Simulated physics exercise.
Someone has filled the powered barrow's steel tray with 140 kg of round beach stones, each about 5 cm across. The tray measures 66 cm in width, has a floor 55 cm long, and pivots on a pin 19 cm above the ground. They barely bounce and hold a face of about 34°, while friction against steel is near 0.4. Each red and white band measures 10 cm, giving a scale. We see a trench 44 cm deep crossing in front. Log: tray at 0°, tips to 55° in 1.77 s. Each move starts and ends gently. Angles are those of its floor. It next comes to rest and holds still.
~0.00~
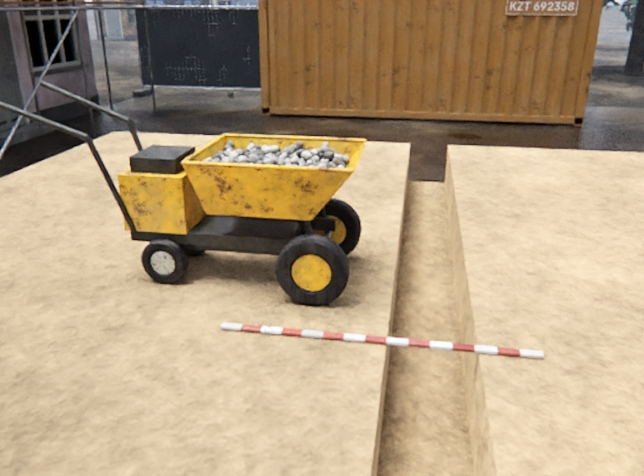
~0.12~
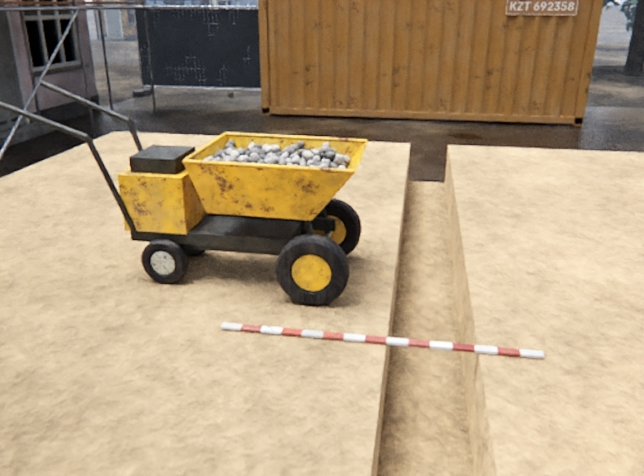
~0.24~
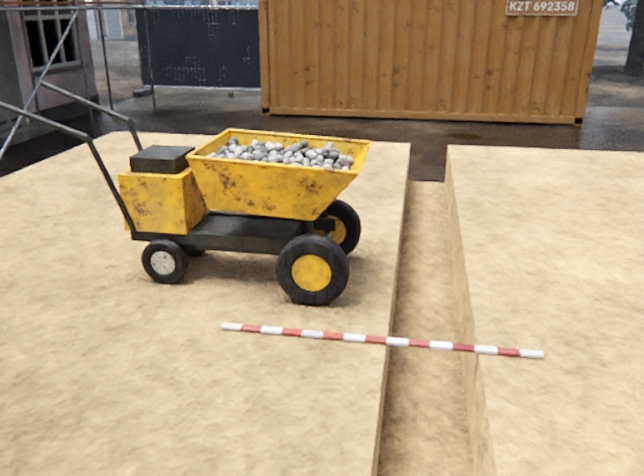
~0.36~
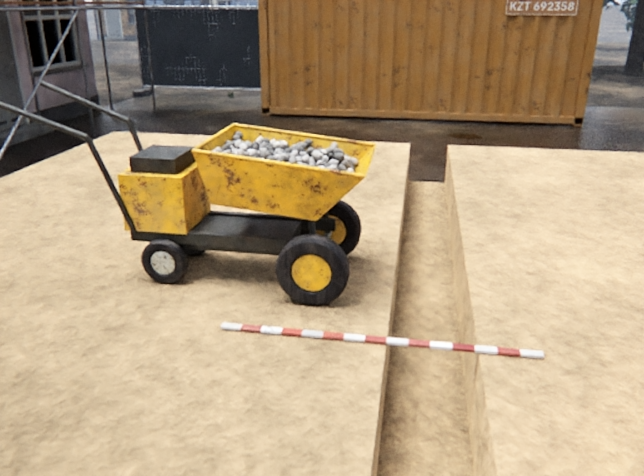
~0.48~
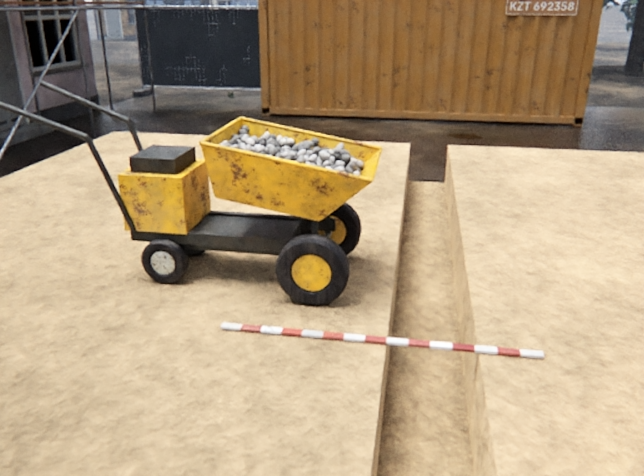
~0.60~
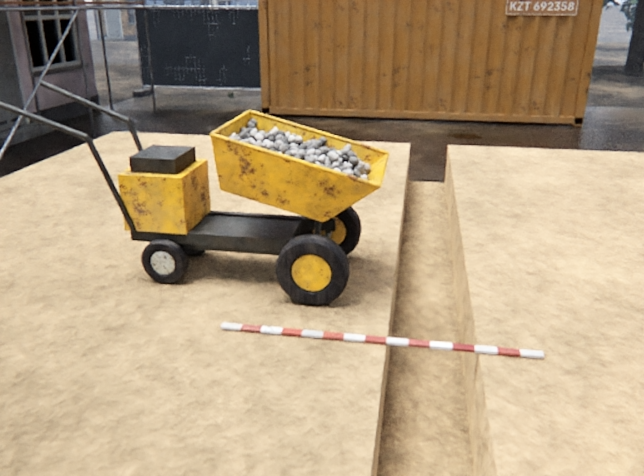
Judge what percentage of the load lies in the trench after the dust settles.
About 60 %.
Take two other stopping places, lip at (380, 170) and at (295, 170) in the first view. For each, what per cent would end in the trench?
Result: Close to 35 then close to 60 per cent.
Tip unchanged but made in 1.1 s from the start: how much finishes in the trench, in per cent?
My guess is near 50 percent.
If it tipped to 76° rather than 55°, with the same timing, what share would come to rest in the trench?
About 80%.
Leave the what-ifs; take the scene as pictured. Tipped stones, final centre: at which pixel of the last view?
Roughly (439, 347), I'd say.
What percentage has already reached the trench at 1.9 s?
Close to 20 per cent at that time.
After 1.3 s the floor is at 47°; 100 % in the tray; the foremost stones are at (419, 220).
After 1.9 s the floor is at 55°; 76 % in the tray, 22 % in the trench, 2 % past the trench; the foremost stones are at (496, 302).
After 2.2 s the floor is at 55°; 56 % in the tray, 35 % in the trench, 9 % past the trench; the foremost stones are at (545, 302).
After 4.2 s the floor is at 55°; 31 % in the tray, 60 % in the trench, 9 % past the trench; the foremost stones are at (571, 289).
